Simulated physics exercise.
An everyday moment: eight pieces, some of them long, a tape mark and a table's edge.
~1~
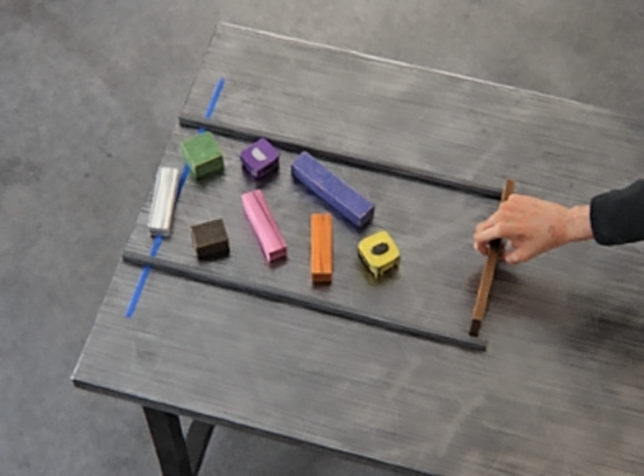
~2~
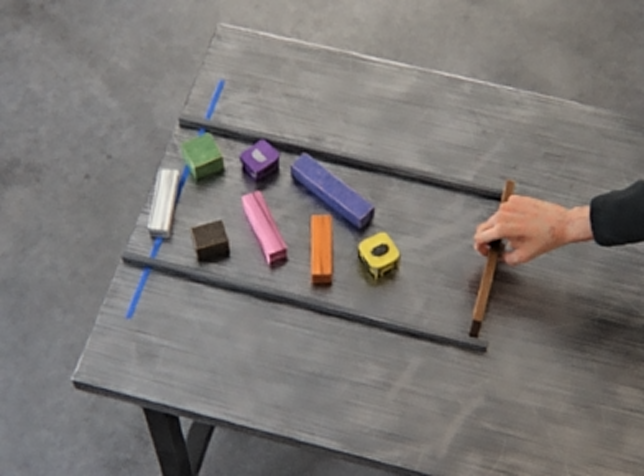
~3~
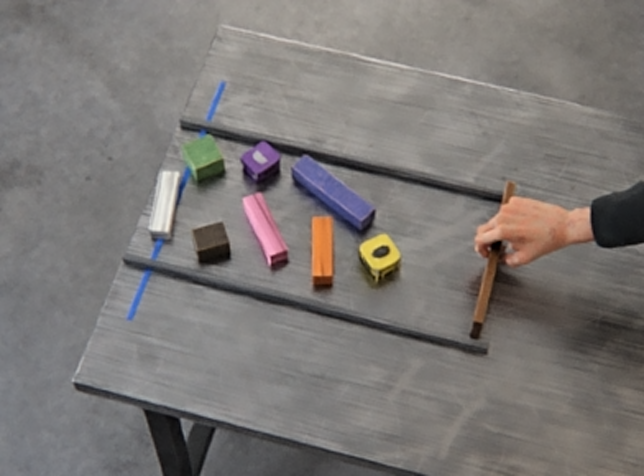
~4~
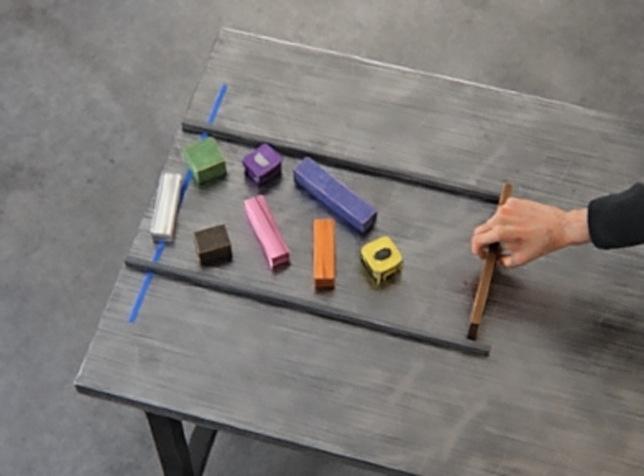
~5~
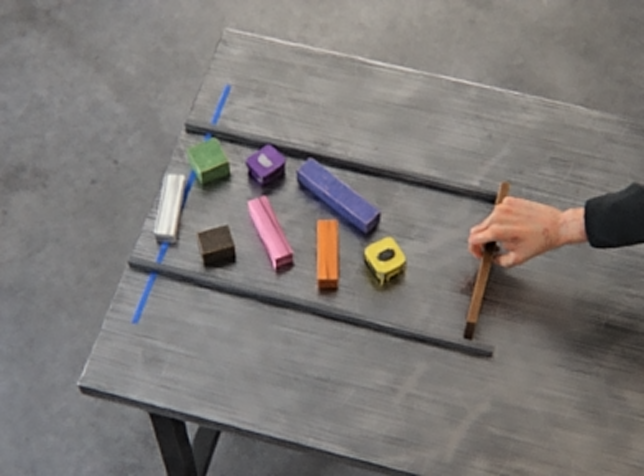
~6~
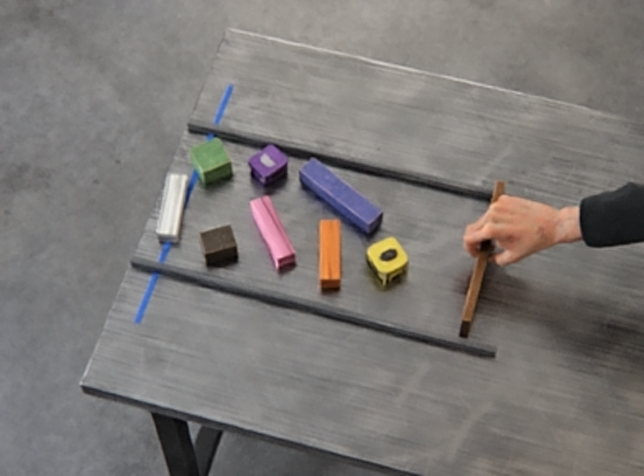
At the start, a hand grips a brown board across two dark rails on a gray table, to the right of eight colorful blocks and sticks near blue tape. The hand then slides the board slightly left between the rails, leaving a gap, while the pieces stay put on the tabletop.
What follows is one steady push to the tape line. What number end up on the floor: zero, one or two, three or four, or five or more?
Here the number that fall off is five or more.
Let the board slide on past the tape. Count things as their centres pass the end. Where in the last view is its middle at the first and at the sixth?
First at (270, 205), next at (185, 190).
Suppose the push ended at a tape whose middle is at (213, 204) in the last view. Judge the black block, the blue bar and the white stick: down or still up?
The black block falls; the blue bar holds on; the white stick tumbles off.
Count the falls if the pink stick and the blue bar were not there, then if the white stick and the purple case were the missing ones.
It would be 3 and 4.
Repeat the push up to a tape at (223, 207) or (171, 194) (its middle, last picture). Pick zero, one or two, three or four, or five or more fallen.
The falls would be three or four; five or more.
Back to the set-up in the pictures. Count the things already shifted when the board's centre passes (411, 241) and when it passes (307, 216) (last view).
First 1, then 7.
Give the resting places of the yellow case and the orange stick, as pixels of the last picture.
Near (160, 199) and (143, 227).
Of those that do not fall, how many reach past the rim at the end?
The number is 3.
Early on, none off yet; white stick at rest near (173, 208); green block at rest near (211, 161); black block at rest near (218, 244).
A while later, none off yet; white stick at rest near (173, 208); green block moving near (202, 164); black block moving near (210, 243).
Further along, one off so far; white stick in the air near (129, 302); green block leaning well over near (147, 180); black block travelled well along near (138, 240).
Finally, the number that fall off is five or more; lost, pink stick, purple case, black block, green block and white stick.
